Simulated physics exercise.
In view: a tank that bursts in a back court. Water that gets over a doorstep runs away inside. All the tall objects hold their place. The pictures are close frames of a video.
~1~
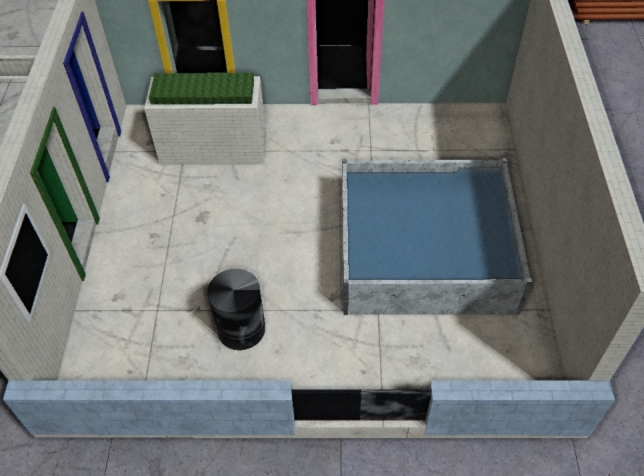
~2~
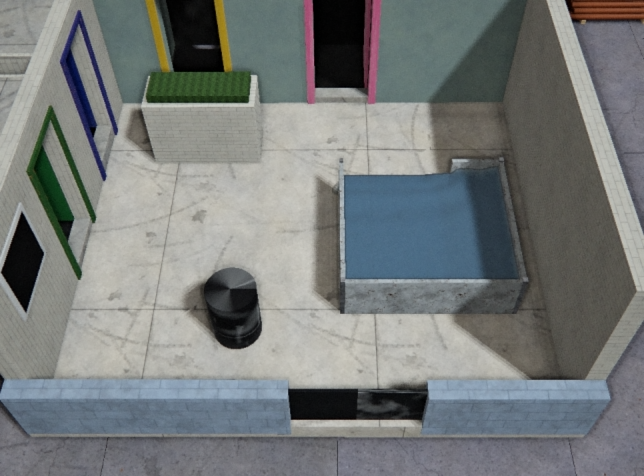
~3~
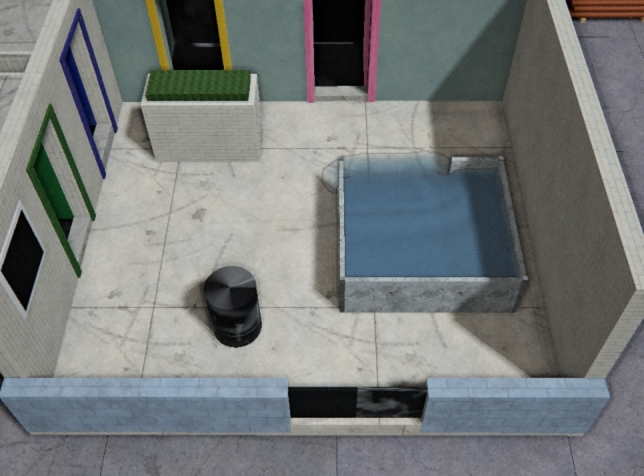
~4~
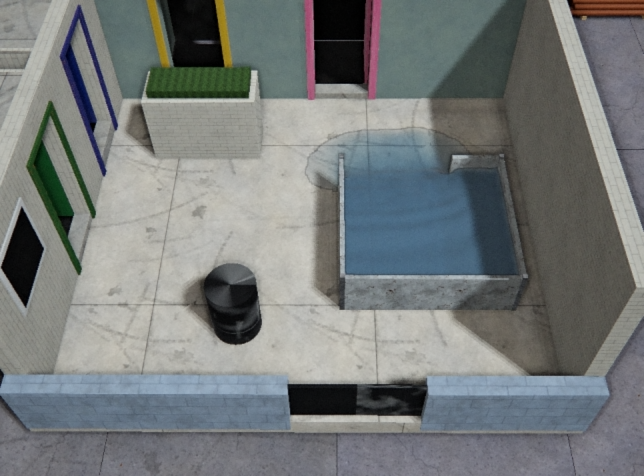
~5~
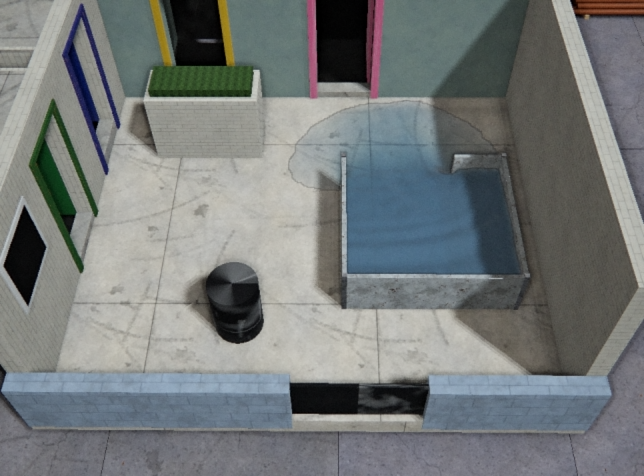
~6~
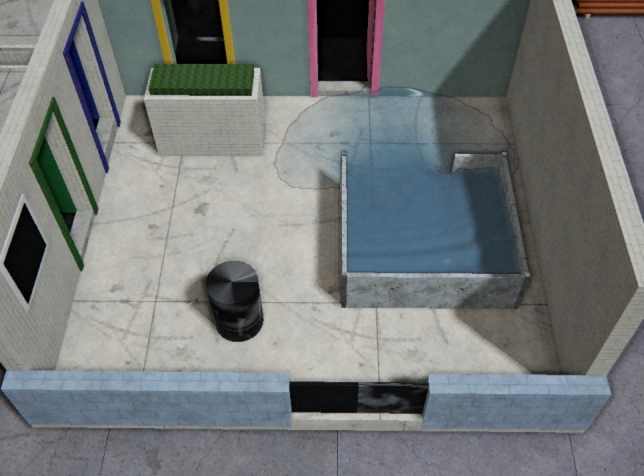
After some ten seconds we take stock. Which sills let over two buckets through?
The blue door holds within the limit; the green door holds within the limit; the pink door floods; the yellow door floods.
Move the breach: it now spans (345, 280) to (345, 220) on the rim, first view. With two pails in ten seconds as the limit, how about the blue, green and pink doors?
Blue holds, green takes more, pink is under.
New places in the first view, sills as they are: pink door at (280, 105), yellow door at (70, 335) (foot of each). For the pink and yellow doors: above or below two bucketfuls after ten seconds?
My reading: The pink one passes that mark; the yellow one is over.
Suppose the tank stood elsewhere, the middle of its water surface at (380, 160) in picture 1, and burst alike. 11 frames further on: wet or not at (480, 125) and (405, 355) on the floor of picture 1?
As listed: Covered, free of water.
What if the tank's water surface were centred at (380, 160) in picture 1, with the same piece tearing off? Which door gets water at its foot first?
First comes the pink-painted one.
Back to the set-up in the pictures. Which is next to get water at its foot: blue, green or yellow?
It is the one in yellow.
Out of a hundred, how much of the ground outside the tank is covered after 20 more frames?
I make it 45 per cent.
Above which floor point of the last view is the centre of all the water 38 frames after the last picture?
Around (341, 206).
A moment on, water covers 25 % of the floor; the blue door not reached, the green door not reached, the pink door over two buckets in, the yellow door not reached.
Next, water covers 30 % of the floor; the blue door not reached, the green door not reached, the pink door far over two buckets in, the yellow door wet at the sill, nothing in.
Then, water covers 45 % of the floor; the blue door wet at the sill, nothing in, the green door not reached, the pink door far over two buckets in, the yellow door under two buckets in.
Later, water covers 95 % of the floor; the blue door wet at the sill, nothing in, the green door wet at the sill, nothing in, the pink door far over two buckets in, the yellow door over two buckets in.
In the end, water covers 95 % of the floor; the blue door wet at the sill, nothing in, the green door wet at the sill, nothing in, the pink door far over two buckets in, the yellow door far over two buckets in.
